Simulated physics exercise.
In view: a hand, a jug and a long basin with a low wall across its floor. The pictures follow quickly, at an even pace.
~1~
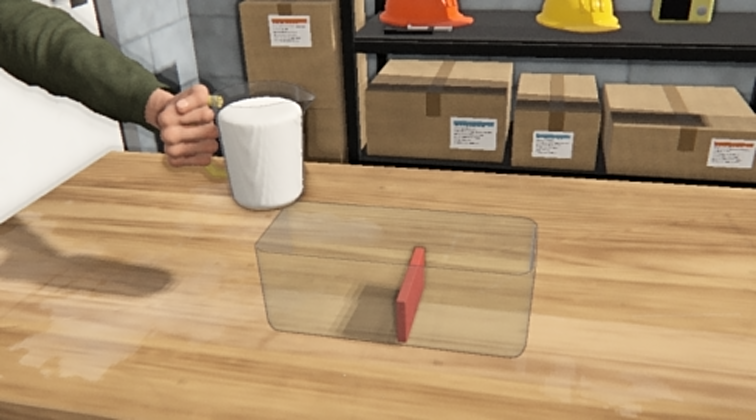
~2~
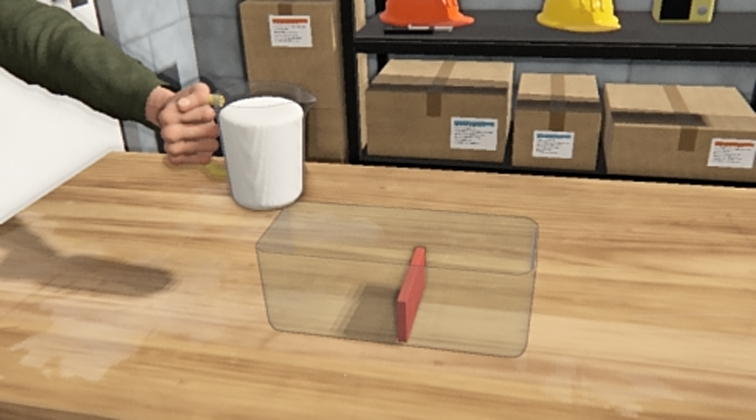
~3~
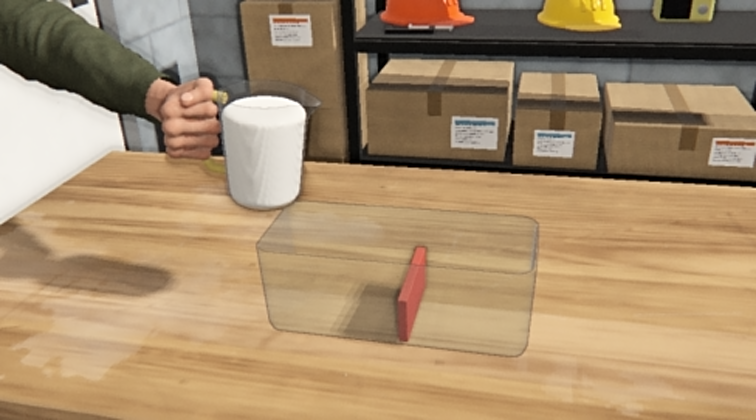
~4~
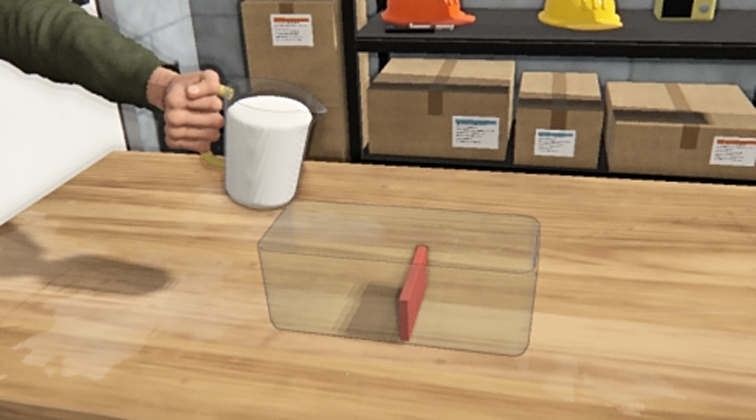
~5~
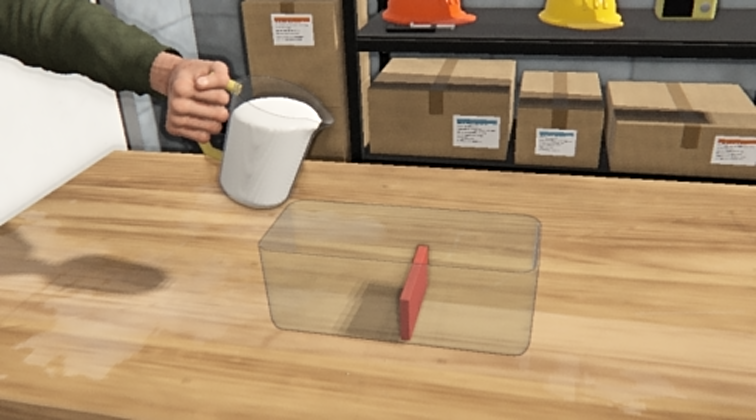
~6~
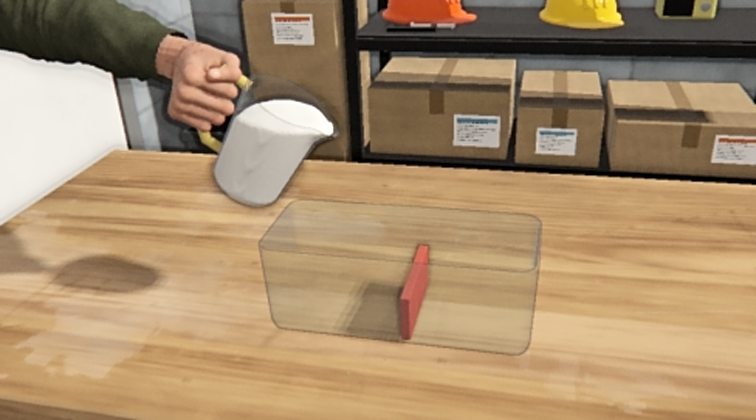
The video shows a hand holding a clear jug of white milk above a wooden table, behind a transparent basin with a low red wall inside; the hand gradually tilts the jug to the right, its spout lowering.
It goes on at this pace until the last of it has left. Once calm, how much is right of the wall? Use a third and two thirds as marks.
The share right of the wall is under a third.
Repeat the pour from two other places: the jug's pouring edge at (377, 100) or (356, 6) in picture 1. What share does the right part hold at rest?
First some 85, then 90 per cent.
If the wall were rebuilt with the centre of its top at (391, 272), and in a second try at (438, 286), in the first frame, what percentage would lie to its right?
Roughly 10 per cent, and 5 per cent.
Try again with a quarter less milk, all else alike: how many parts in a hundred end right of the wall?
About 5 per cent.
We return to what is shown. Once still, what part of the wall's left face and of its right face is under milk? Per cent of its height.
Some 50 per cent left and 0 right.
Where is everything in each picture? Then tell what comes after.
In the first picture, it leans 0°; its right rim is at (315, 97); the milk meets the walls at (223, 107) and (302, 111); the long basin's rim runs from (272, 225) to (536, 247); the wall's top is at (411, 274).
In the second picture, it leans 1°; its right rim is at (317, 99); the milk meets the walls at (224, 106) and (303, 111).
In the third picture, it leans 6°; its right rim is at (321, 103); the milk meets the walls at (227, 105) and (306, 113).
In the fourth picture, it leans 12°; its right rim is at (328, 111); the milk meets the walls at (234, 103) and (312, 114).
In the fifth picture, it leans 21°; its right rim is at (335, 122); the milk meets the walls at (235, 115) and (320, 118).
In the sixth picture, it leans 32°; its right rim is at (340, 135); the milk meets the walls at (233, 125) and (330, 124).
A moment on, the jug is tipped on its side and 63 per cent is still to pour, 19 is left of the wall and 0 right of it.
Next, the jug is tipped on its side and 26 per cent is still to pour, 58 is left of the wall and 0 right of it.
Then the jug is tipped on its side and 9 per cent is still to pour, 82 is left of the wall and 2 right of it.
Later the jug is tipped on its side and 2 per cent is still to pour, 91 is left of the wall and 2 right of it.
In the end 95 per cent lies left of the wall, 2 right of it and 3 outside.
